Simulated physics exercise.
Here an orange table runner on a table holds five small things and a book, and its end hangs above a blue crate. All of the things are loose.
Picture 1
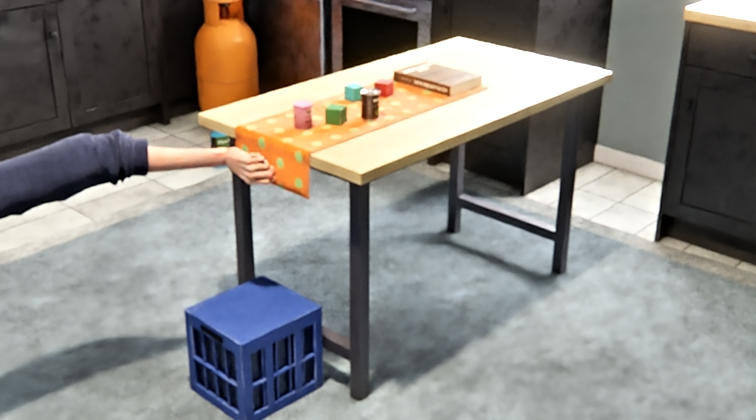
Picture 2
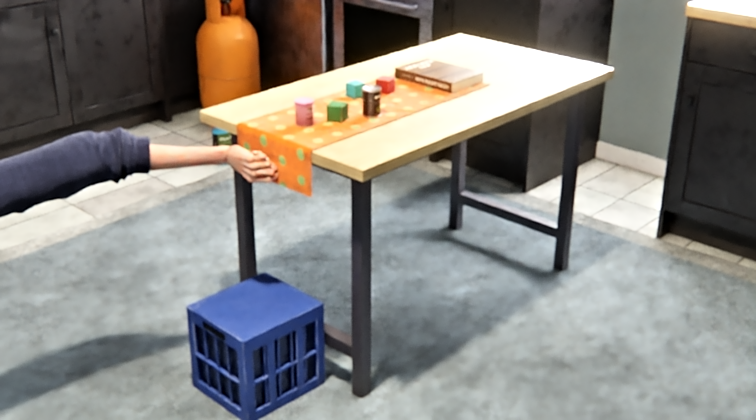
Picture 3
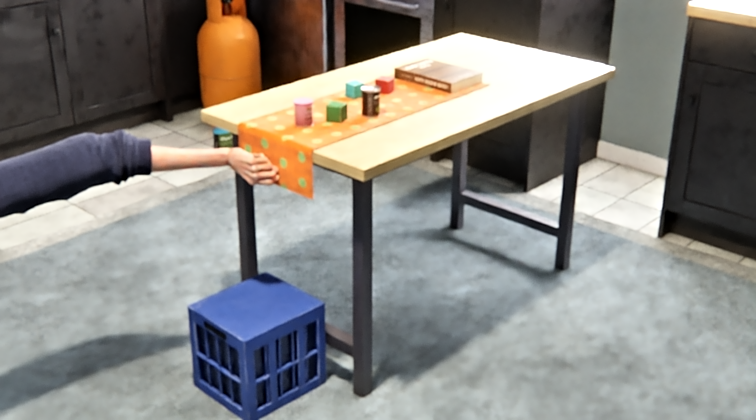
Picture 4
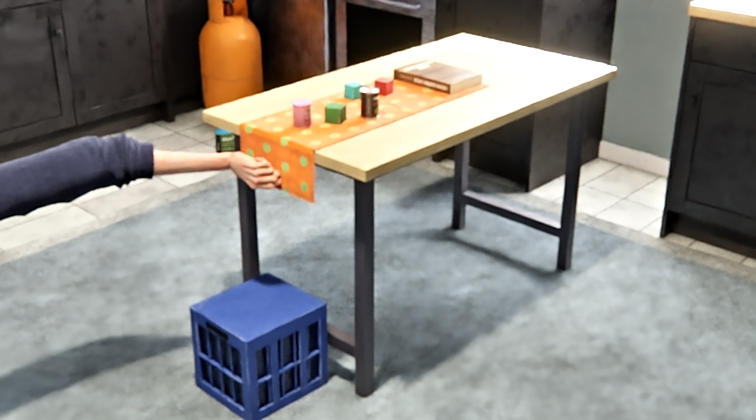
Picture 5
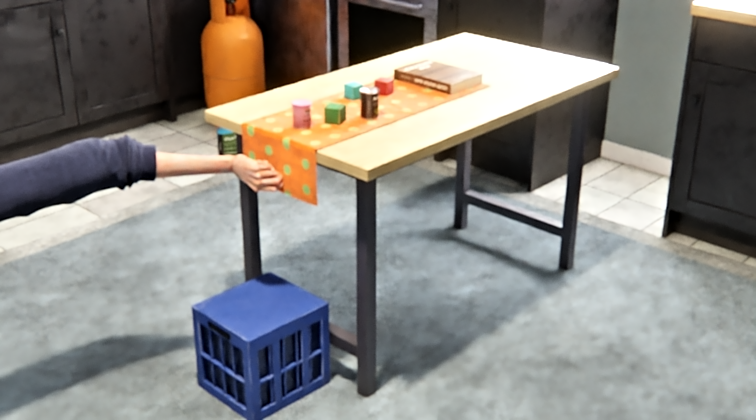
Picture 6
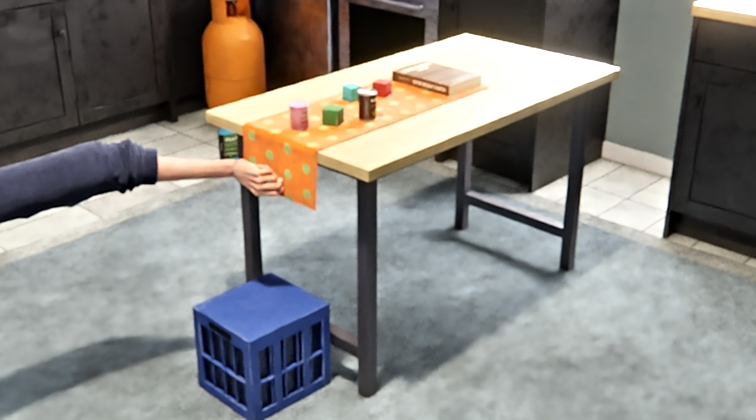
The video shows a hand holding the hanging end of an orange dotted runner on a table above a blue crate, drawing it slightly downward as the small cans, cubes and book on it shift very slightly left.
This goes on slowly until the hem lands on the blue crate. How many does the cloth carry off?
Three pieces drop off.
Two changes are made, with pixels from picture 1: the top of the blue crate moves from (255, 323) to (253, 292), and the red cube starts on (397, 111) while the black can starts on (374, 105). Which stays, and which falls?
In the end the red cube is still on top and the black can is still on top.
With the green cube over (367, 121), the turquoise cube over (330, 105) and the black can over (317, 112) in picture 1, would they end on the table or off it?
You'd see the green cube go down, the turquoise cube go down and the black can go down.
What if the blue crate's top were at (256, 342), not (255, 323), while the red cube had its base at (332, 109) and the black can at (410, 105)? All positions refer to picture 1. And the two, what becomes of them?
Outcome for the red cube: It is lost. Outcome for the black can: It stays.
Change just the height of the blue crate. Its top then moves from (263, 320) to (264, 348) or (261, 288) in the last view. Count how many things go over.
That would make 4 and 2.
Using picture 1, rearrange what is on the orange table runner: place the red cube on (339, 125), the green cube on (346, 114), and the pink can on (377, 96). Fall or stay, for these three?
First the red cube: It ends off the top. Next the green cube: It ends off the top. Last the pink can: It is still up there.
Soon after, hem near (281, 218); all still up.
Then, hem near (281, 243); pink can gone.
Further on, hem on the crate; pink can, green cube and black can gone.
At rest, hem on the crate; pink can, green cube and black can gone. The answer is three.
